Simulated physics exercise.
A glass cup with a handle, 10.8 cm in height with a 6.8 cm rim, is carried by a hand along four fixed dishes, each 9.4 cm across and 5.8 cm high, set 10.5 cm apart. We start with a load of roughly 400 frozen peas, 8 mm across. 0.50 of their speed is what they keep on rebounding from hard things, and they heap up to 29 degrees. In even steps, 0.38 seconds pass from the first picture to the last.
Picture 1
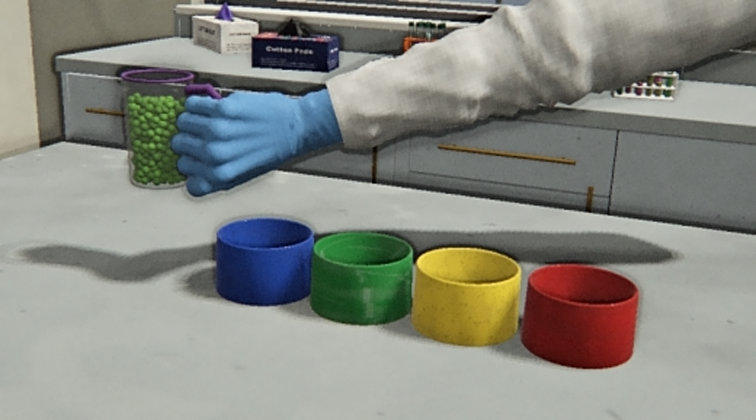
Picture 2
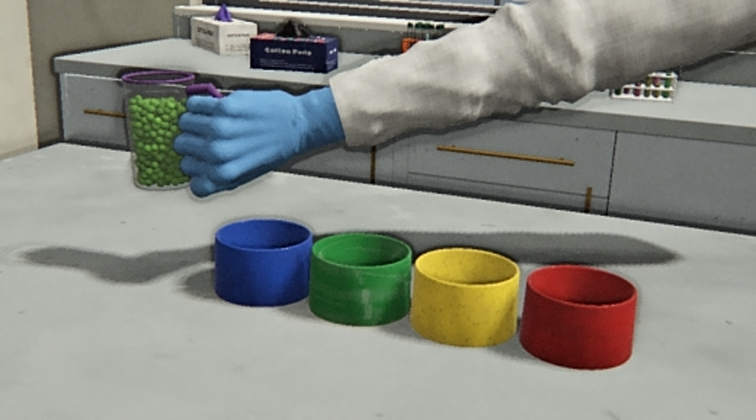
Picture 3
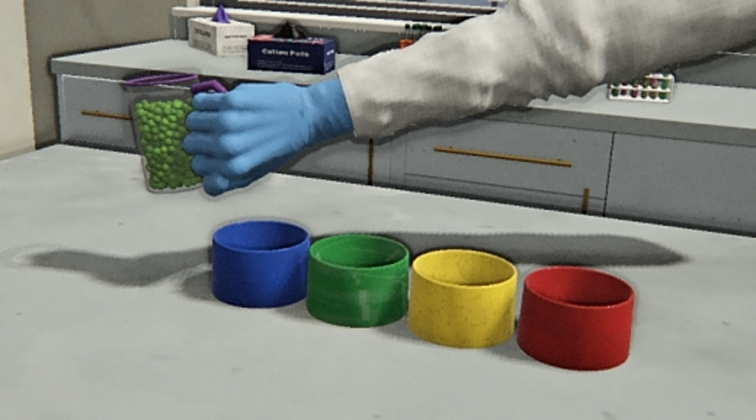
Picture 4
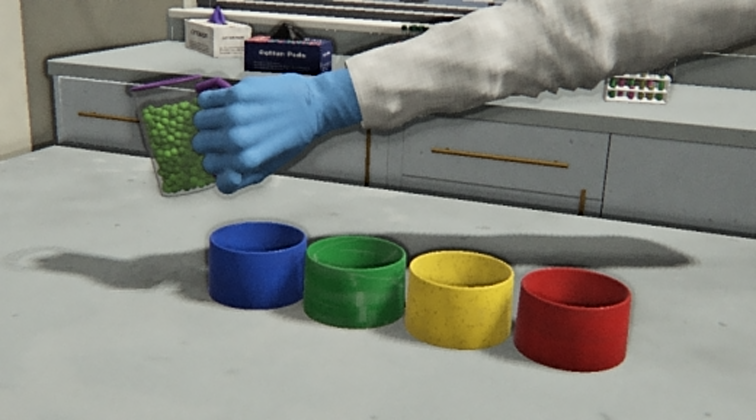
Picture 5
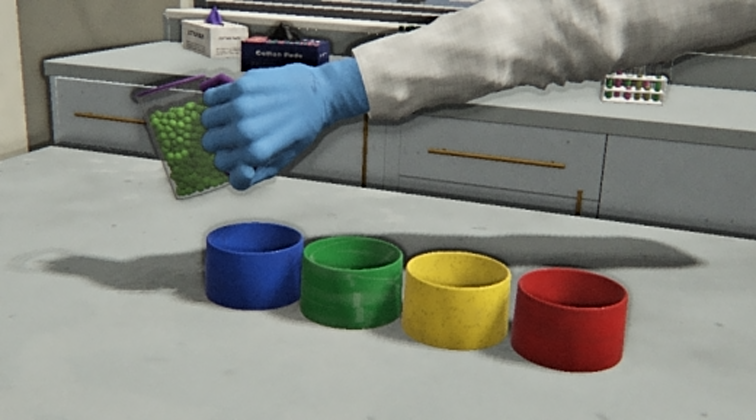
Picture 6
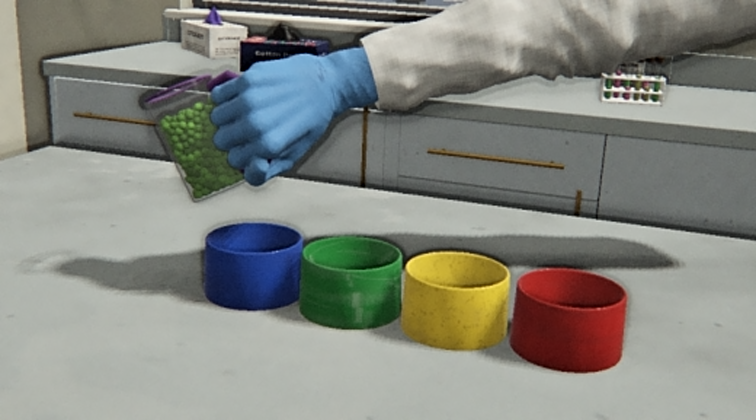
A blue-gloved hand in a pale sleeve holds a clear, purple-rimmed cup of green peas at the left, above a light grey counter seen from slightly above. Four open dishes, blue, green, yellow and red, stand in a row from left to right, with drawers and boxes behind. The hand moves the cup slightly rightward, tilting it steadily, while the view shifts very slightly.
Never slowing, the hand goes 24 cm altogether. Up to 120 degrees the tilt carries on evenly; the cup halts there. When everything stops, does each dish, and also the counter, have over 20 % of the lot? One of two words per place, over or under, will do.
Red - under, blue - over, green - over, yellow - under, counter - over.
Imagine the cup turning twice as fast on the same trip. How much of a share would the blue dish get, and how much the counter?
Then blue ends at 90 and the counter at 10.
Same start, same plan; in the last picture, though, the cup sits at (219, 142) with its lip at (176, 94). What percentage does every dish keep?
The red dish keeps 0, the blue dish 40, the green dish 30 and the yellow dish 0.
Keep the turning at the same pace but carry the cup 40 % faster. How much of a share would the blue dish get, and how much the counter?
Blue: 40; counter: 30.
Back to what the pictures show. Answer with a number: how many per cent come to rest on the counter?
I'd reckon around 35 per cent.
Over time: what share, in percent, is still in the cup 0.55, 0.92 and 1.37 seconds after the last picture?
First 100, then 95, then 20 per cent.
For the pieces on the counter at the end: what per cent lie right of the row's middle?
0 per cent.
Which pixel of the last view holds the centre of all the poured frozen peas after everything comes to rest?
In the last view, approximately (301, 290).
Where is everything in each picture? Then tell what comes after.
The first picture shows cup at (160, 129), tilt 0 degrees, lip at (129, 73), moved 0.0 cm; middle of the pieces at (163, 138); blue dish at (265, 234); green dish at (363, 249); yellow dish at (468, 266); red dish at (583, 285).
The second picture shows cup at (162, 131), tilt 2 degrees, lip at (130, 76), moved 0.5 cm; middle of the pieces at (165, 140).
The third picture shows cup at (170, 133), tilt 8 degrees, lip at (134, 81), moved 1.7 cm; middle of the pieces at (175, 142).
The fourth picture shows cup at (179, 136), tilt 14 degrees, lip at (138, 88), moved 3.2 cm; middle of the pieces at (184, 145).
The fifth picture shows cup at (189, 138), tilt 20 degrees, lip at (144, 95), moved 4.6 cm; middle of the pieces at (195, 147).
The sixth picture shows cup at (200, 140), tilt 26 degrees, lip at (152, 101), moved 6.0 cm; middle of the pieces at (207, 148); blue dish at (254, 238); green dish at (352, 254); yellow dish at (457, 270); red dish at (571, 289).
Then, 0.55 s after the last picture, tilt 70 degrees; cup holds 100 %.
Then, 0.92 s after the last picture, tilt 100 degrees; cup holds 95 %, blue 5 %.
Then, 1.37 s after the last picture, tilt 120 degrees; cup holds 20 %, blue 20 %, green 30 %.
In the end, red 0 %, blue 35 %, green 35 %, yellow 0 %, counter 35 %.
